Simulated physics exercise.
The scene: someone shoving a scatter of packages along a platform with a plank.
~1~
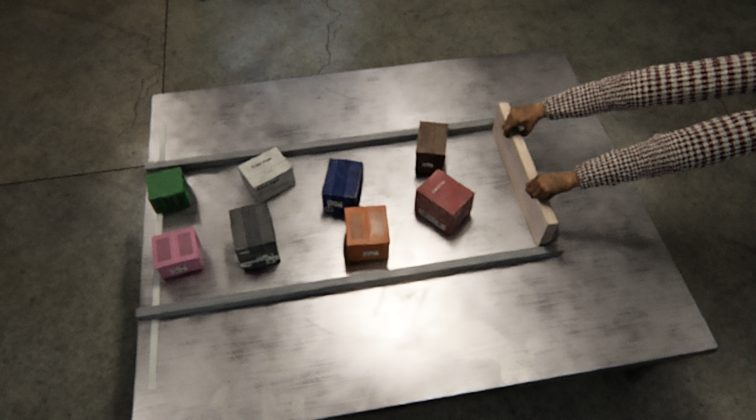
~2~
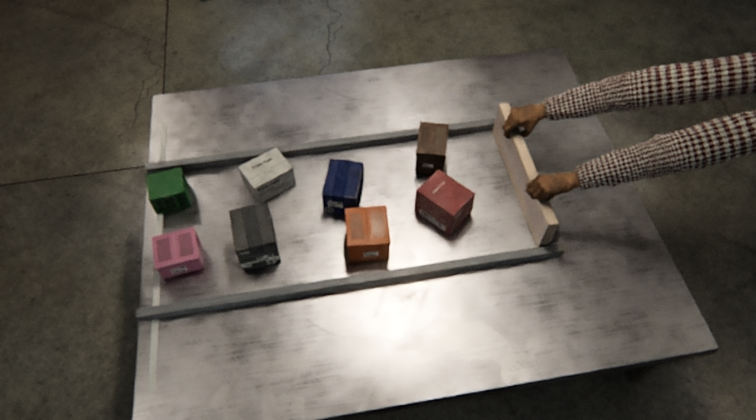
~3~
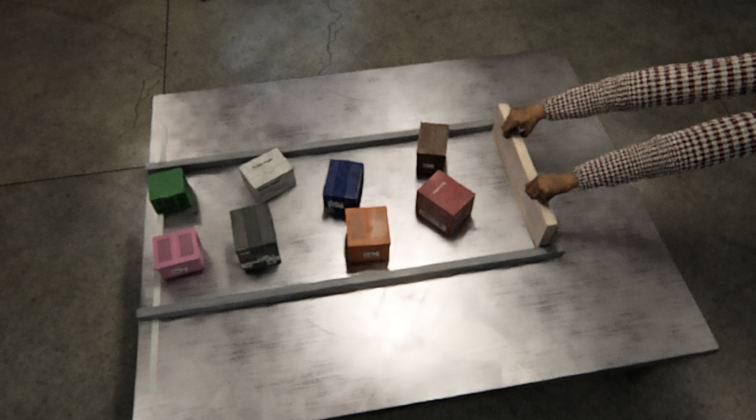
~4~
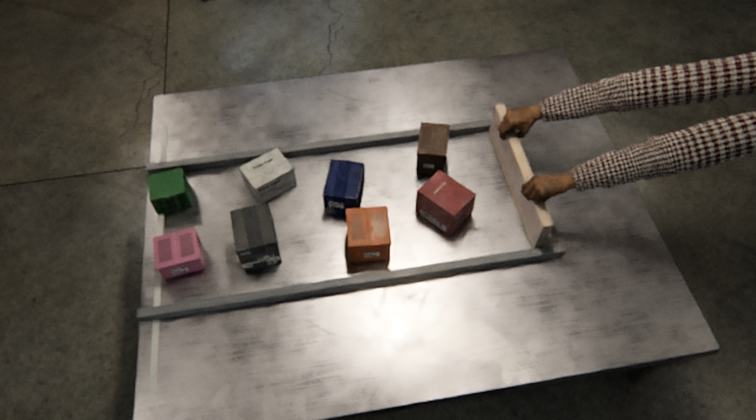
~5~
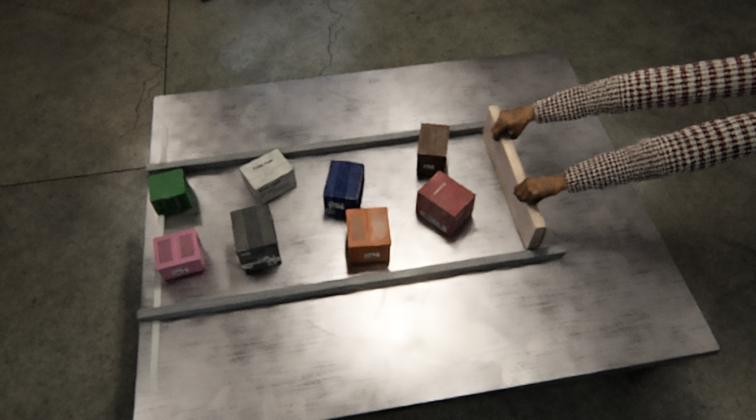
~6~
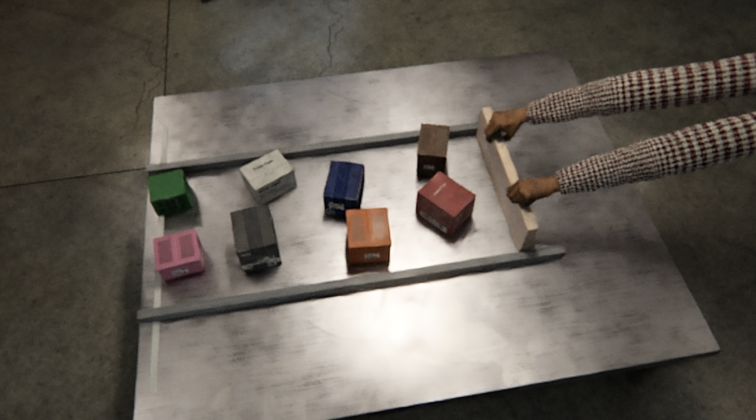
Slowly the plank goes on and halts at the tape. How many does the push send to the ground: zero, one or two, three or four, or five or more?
In the end the number that fall off is five or more.
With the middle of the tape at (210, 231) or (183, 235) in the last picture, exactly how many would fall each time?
Try by try, 2 and 5.
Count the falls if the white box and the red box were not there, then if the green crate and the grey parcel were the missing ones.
First 6, then 6.
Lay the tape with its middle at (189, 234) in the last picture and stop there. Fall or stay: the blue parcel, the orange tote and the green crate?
The blue parcel comes down; the orange tote is kept; the green crate tumbles off.
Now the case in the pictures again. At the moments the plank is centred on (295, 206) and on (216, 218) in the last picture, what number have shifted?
At the one place 6, at the other 8.
Soon after, none off yet; green crate at rest near (170, 193); pink tote at rest near (179, 255); grey parcel at rest near (256, 239).
After that, none off yet; green crate at rest near (170, 193); pink tote at rest near (179, 255); grey parcel displaced a little near (252, 243).
And then, none off yet; green crate tilting a little near (130, 200); pink tote tilting well over near (121, 261); grey parcel displaced well along near (159, 257).
In the end, the number that fall off is five or more; gone, brown tote, red box, orange tote, blue parcel, white box, grey parcel, pink tote and green crate.
